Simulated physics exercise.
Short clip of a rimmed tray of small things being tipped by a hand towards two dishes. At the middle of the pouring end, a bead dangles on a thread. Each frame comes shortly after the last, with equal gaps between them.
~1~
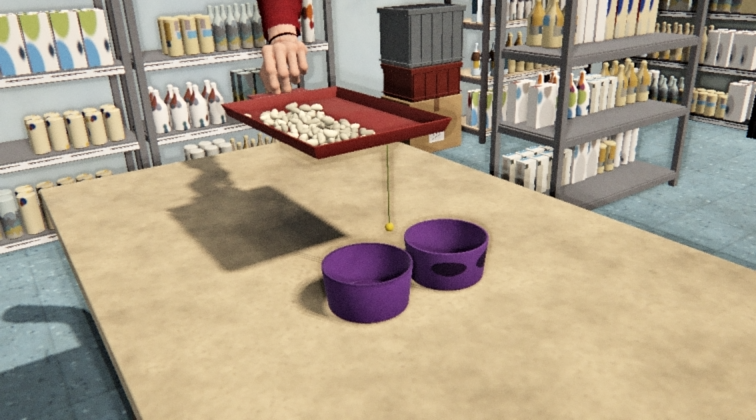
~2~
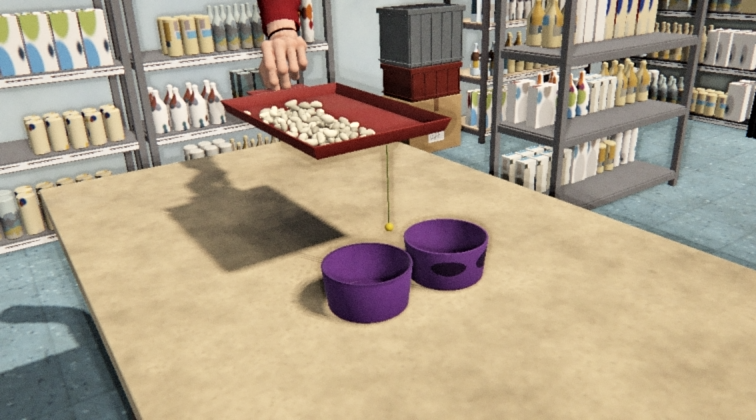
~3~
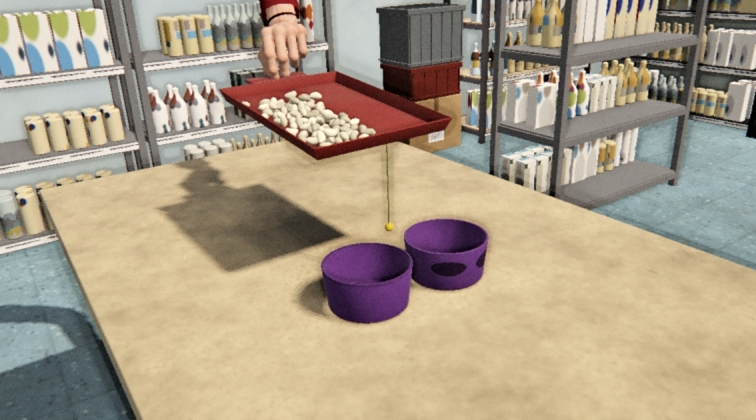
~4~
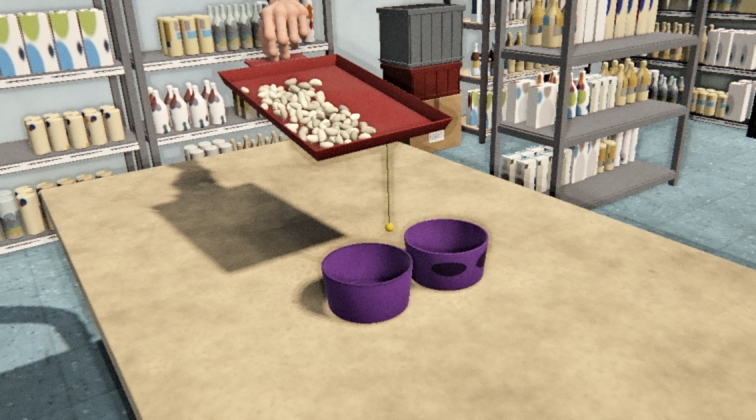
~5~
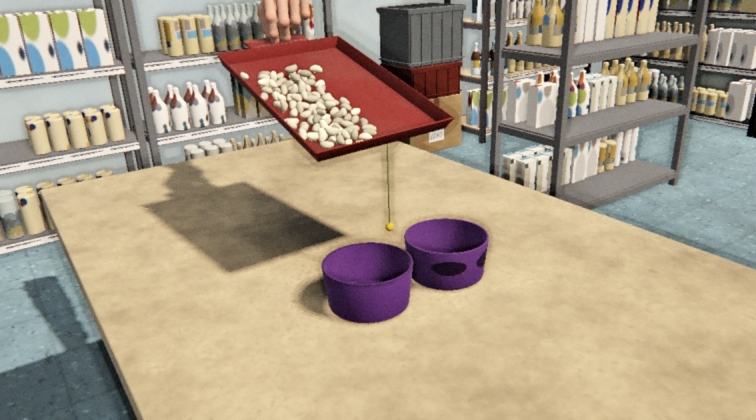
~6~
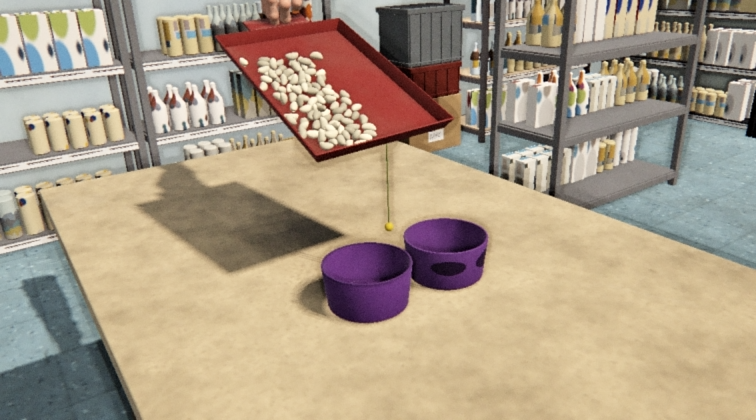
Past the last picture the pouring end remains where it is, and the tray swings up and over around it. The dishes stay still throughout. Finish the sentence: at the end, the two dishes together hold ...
... more than half of the load.
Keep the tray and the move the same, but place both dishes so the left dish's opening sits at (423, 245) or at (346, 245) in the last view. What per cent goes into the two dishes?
Around 40 % followed by around 0 %.
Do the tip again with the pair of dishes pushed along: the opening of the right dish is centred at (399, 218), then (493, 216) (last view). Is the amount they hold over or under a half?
Place 1: Lower than half; place 2: Lower than half.
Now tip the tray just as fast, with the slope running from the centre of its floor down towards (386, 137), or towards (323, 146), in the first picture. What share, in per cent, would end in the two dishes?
Roughly 70 percent, then 50 percent.
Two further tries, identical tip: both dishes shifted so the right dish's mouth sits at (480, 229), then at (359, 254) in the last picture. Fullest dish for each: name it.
The first time it is the dish to the left, and the second time it is the dish to the right.
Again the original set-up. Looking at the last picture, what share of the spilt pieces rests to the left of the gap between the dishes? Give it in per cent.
I'd say some 60 in a hundred.
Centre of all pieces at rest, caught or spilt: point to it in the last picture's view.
Close to (379, 301) in the last view.
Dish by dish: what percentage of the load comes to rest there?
Left dish: 50; right dish: 10 percent.
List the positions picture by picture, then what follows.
The first frame shows corners of the pouring end (317, 145) and (444, 118), level; middle of the load (312, 128), white beans; left dish (393, 297); right dish (474, 266); bead on its thread (389, 227).
The second frame shows corners of the pouring end (317, 145) and (444, 118), level; middle of the load (311, 127).
The third frame shows corners of the pouring end (317, 146) and (445, 117), tipped barely, level across its low end; middle of the load (311, 122).
The fourth frame shows corners of the pouring end (318, 147) and (446, 117), tipped a little, level across its low end; middle of the load (311, 116).
The fifth frame shows corners of the pouring end (319, 149) and (447, 116), tipped clearly, level across its low end; middle of the load (312, 109).
The sixth frame shows corners of the pouring end (319, 150) and (447, 116), tipped clearly, level across its low end; middle of the load (312, 102); left dish (393, 297); right dish (473, 266).
Just after the last frame, tray tipped steeply; almost all on the tray; just a few in the air.
A moment on, tray tipped past a quarter turn; about a tenth on the tray; roughly a third in the left dish; about a tenth in the right dish; roughly a quarter outside both; roughly a quarter in the air.
Further on, tray tipped past a quarter turn; roughly half in the left dish; about a tenth in the right dish; roughly a third outside both.
When it is over, tray tipped past a quarter turn; roughly half in the left dish; about a tenth in the right dish; roughly a third outside both.
